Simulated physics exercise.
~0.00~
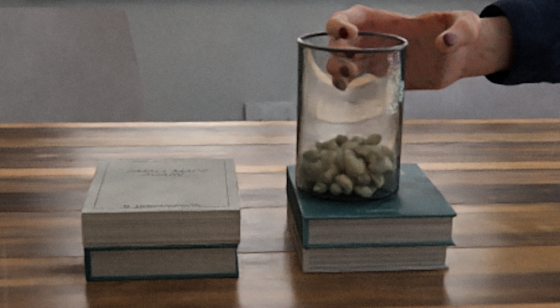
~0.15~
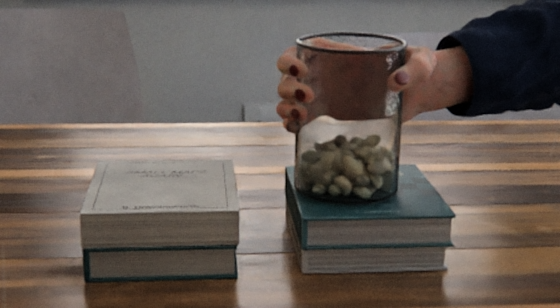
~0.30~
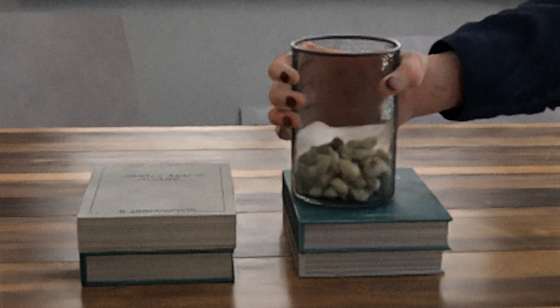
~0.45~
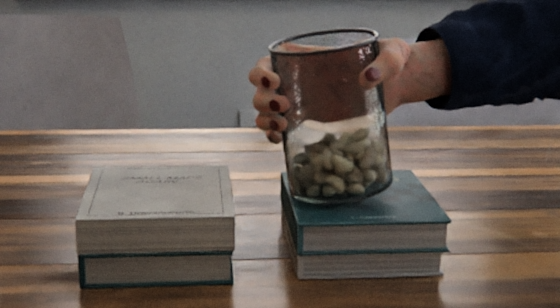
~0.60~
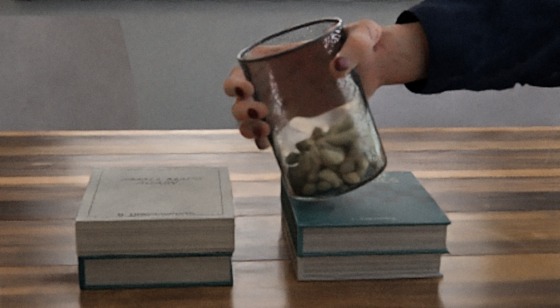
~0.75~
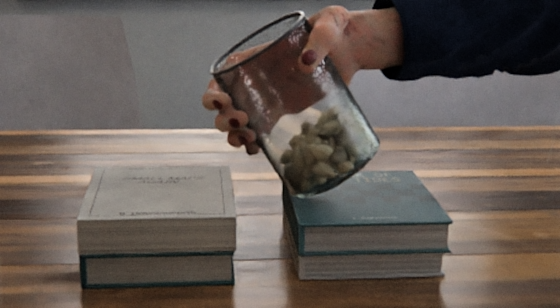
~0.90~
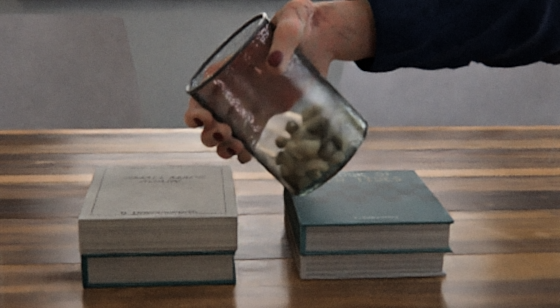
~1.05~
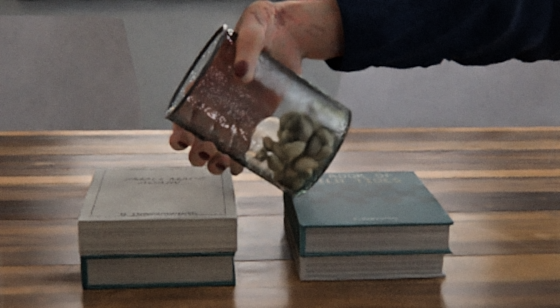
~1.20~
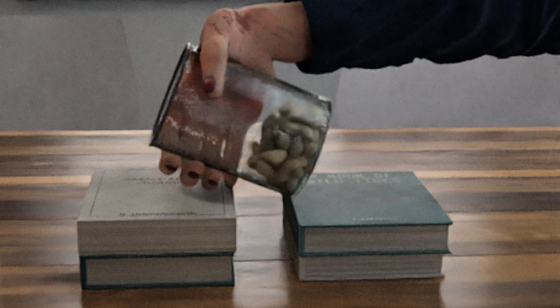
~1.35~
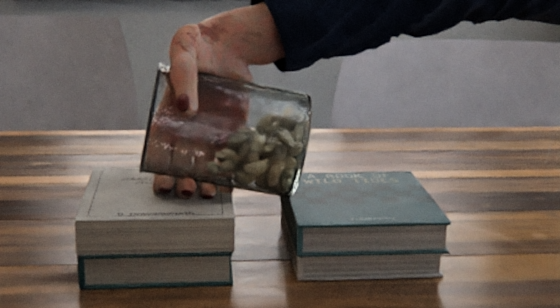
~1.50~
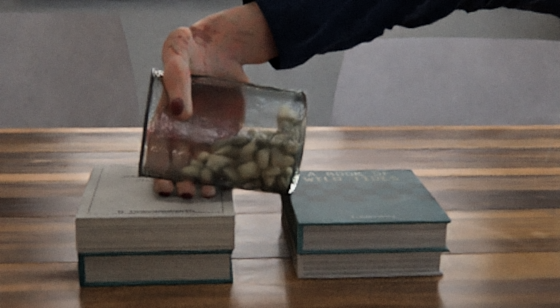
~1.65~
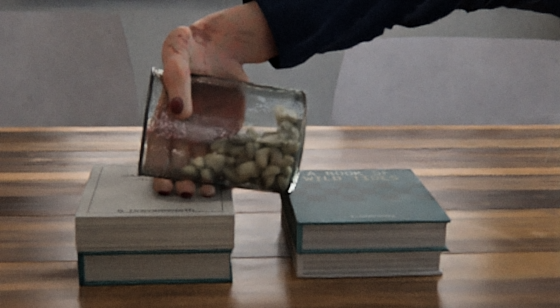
On a wooden table, a hand tilting a glass of pale pebble-like pieces leftward from one book stack onto another, nothing spilling.
